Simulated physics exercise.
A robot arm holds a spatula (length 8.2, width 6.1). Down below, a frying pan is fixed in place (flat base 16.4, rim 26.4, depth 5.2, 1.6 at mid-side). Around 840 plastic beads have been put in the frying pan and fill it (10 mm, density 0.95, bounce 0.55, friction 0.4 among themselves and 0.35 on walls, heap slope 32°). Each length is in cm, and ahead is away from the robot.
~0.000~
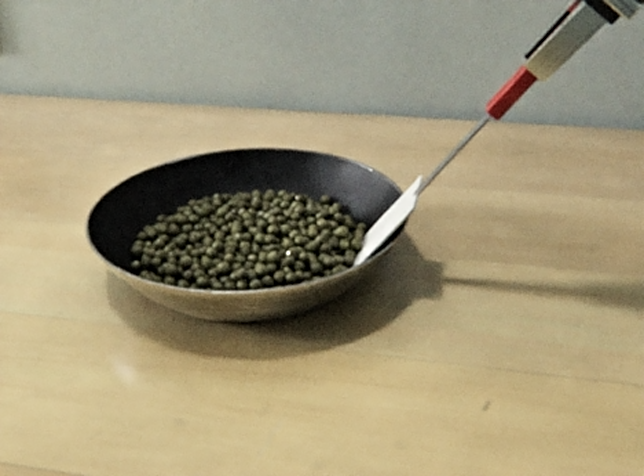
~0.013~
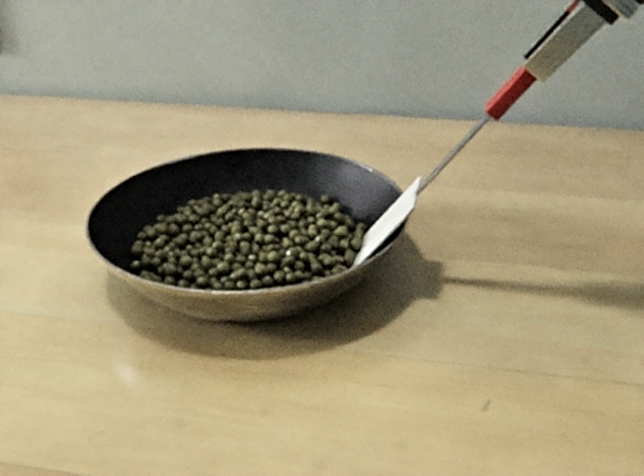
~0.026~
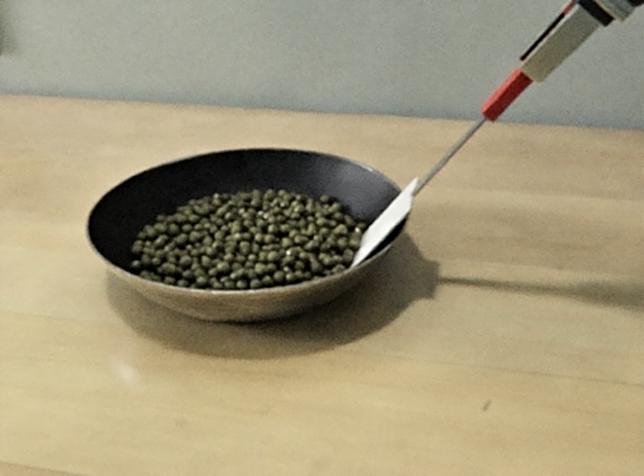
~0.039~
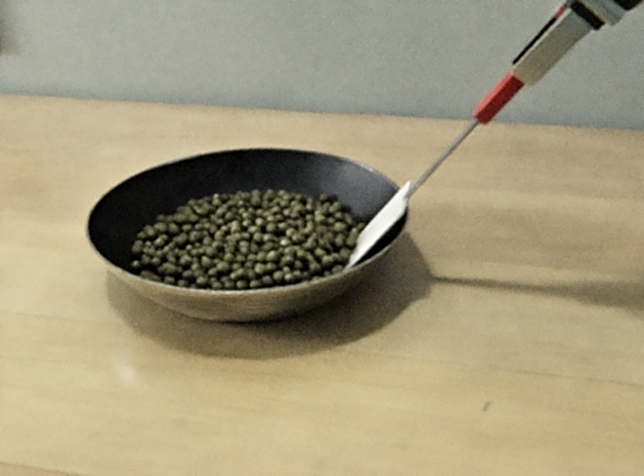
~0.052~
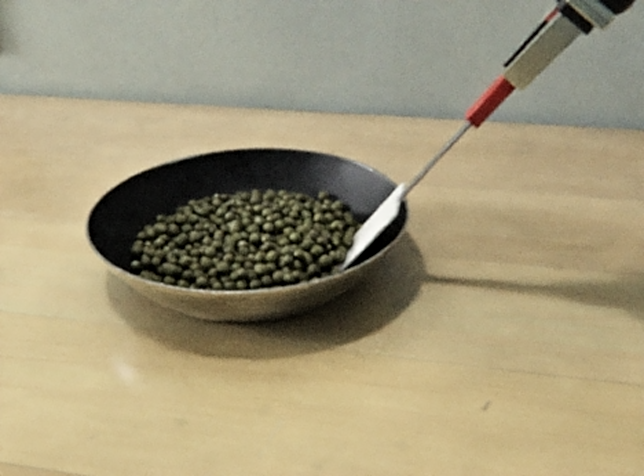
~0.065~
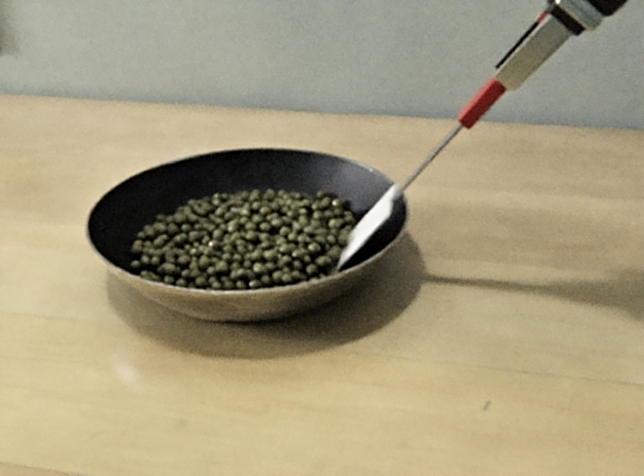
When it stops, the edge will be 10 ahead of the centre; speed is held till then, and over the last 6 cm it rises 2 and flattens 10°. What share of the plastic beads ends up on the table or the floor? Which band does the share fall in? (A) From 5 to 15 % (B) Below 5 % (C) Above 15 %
From 5 to 15 % (A).
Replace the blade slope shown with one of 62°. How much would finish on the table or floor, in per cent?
Near 10 %.
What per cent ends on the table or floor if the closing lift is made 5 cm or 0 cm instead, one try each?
Close to 10 and 5 percent respectively.
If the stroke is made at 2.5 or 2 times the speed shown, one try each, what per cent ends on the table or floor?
25 and 25 %.
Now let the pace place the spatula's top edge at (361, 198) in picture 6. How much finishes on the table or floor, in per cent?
Some 25 percent.
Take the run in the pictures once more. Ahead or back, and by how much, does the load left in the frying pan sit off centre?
3.0 cm ahead.
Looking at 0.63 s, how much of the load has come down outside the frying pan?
Some 8 per cent.
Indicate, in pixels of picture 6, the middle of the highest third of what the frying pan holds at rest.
(172, 224).
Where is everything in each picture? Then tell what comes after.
In the first frame, spatula top edge at (418, 191), sloping 53°; upper third of the load around (256, 237), from x 135 to 360, top at y 195; 838 in the frying pan.
In the second frame, spatula top edge at (418, 192), sloping 53°; upper third of the load around (256, 237), from x 135 to 360, top at y 195.
In the third frame, spatula top edge at (414, 193), sloping 53°; upper third of the load around (256, 237), from x 135 to 360, top at y 195.
In the fourth frame, spatula top edge at (408, 196), sloping 53°; upper third of the load around (256, 236), from x 135 to 360, top at y 195.
In the fifth frame, spatula top edge at (400, 198), sloping 53°; upper third of the load around (257, 234), from x 135 to 360, top at y 195.
In the sixth frame, spatula top edge at (393, 199), sloping 53°; upper third of the load around (257, 233), from x 135 to 360, top at y 195; 838 in the frying pan.
By 0.21 s, sloping 53°, highest piece 5 above the table; 838 in the frying pan.
By 0.35 s, sloping 50°, highest piece 6 above the table; 838 in the frying pan.
By 0.63 s, sloping 43°, highest piece 6 above the table; 771 in the frying pan, 63 on the table or floor, 4 on the blade or in flight.
By 1.68 s, sloping 43°, highest piece 6 above the table; 770 in the frying pan, 68 on the table or floor.
Final count, 770 in the frying pan, 68 on the table or floor. That is 8 % on the table or floor.
